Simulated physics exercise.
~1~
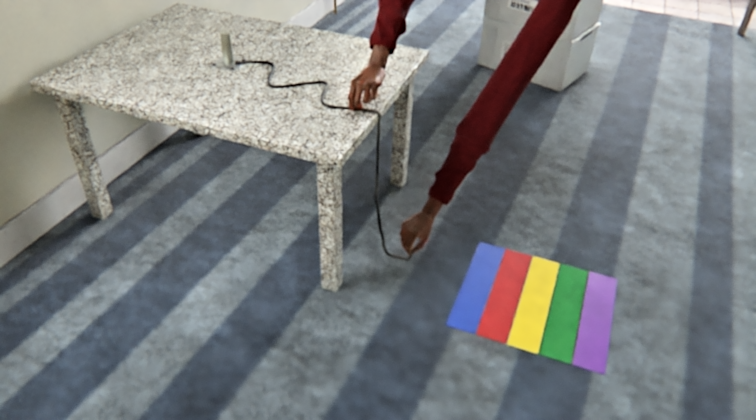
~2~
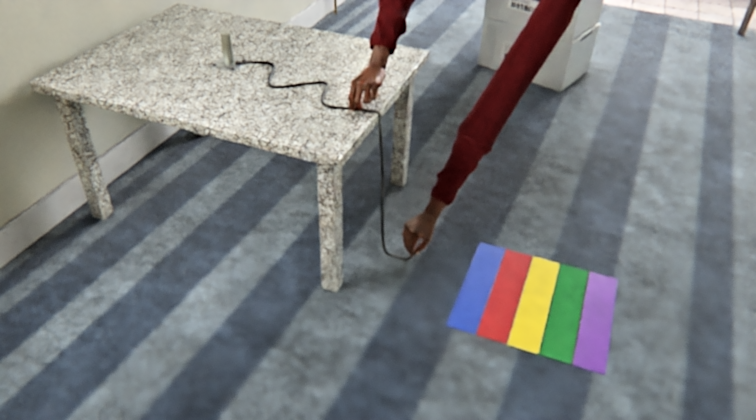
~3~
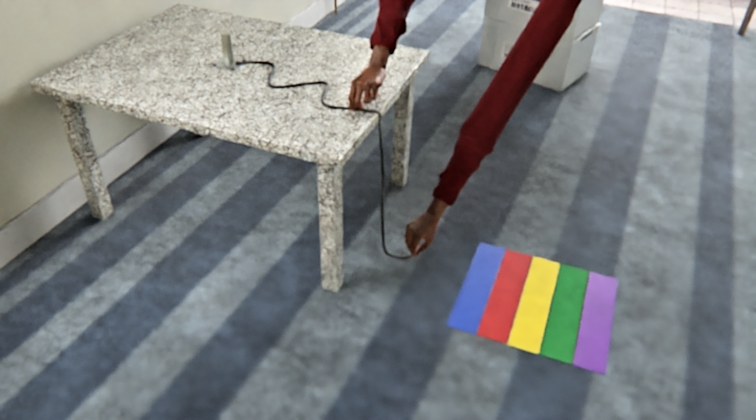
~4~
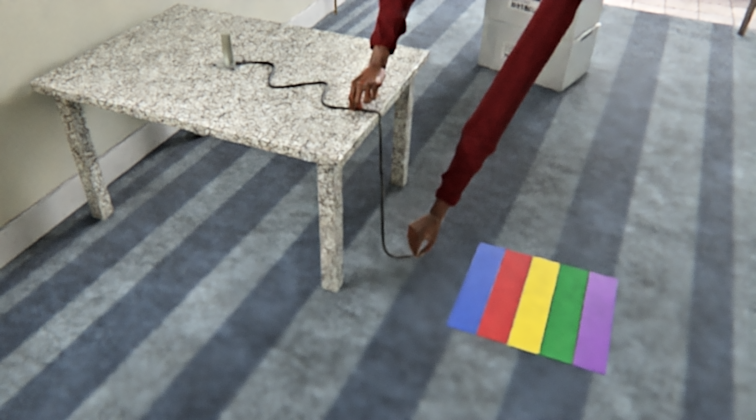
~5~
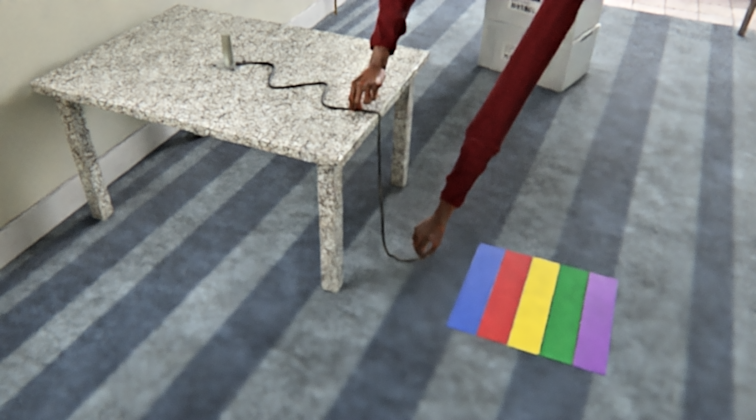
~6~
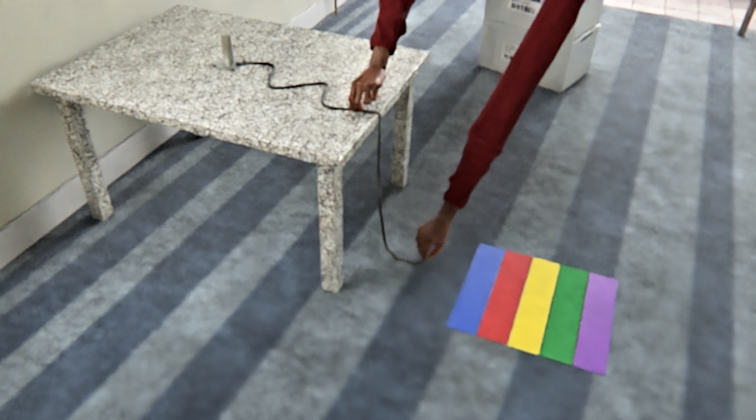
A hand slowly draws a dark cord's end slightly right while another pinches it at the table edge.
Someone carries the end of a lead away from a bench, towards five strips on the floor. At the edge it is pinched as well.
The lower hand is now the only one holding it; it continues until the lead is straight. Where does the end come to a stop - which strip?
On the purple strip.
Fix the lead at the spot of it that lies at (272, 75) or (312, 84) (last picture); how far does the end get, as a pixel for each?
The two answers, in sequence: (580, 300) and (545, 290).
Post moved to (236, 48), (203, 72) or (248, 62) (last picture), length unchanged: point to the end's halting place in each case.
(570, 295), (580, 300) and (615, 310).
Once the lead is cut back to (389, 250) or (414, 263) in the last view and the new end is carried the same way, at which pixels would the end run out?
Case by case: (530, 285), then (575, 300).
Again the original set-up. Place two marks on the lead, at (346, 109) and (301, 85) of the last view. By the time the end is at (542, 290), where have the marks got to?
The first goes to (388, 146), the other to (333, 94).
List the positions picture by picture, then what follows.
End (412, 252); blue (466, 313); red (497, 322); yellow (527, 331); green (559, 341); purple (591, 351), in the first frame.
End (414, 253); lead through (267, 63) (289, 86) (322, 99) (379, 119) (382, 182) (383, 239), in the second frame.
End (417, 253), in the third frame.
End (419, 254); lead through (267, 63) (289, 86) (323, 99) (379, 119) (382, 182) (383, 239), in the fourth frame.
End (424, 256), in the fifth frame.
End (428, 257); lead through (267, 64) (289, 87) (323, 100) (380, 120) (379, 182) (385, 240), in the sixth frame.
A little later, end near (542, 290); over yellow.
Next, end near (577, 300); over green.
When it is tight, end near (599, 306); over purple. The end stops over the purple strip.
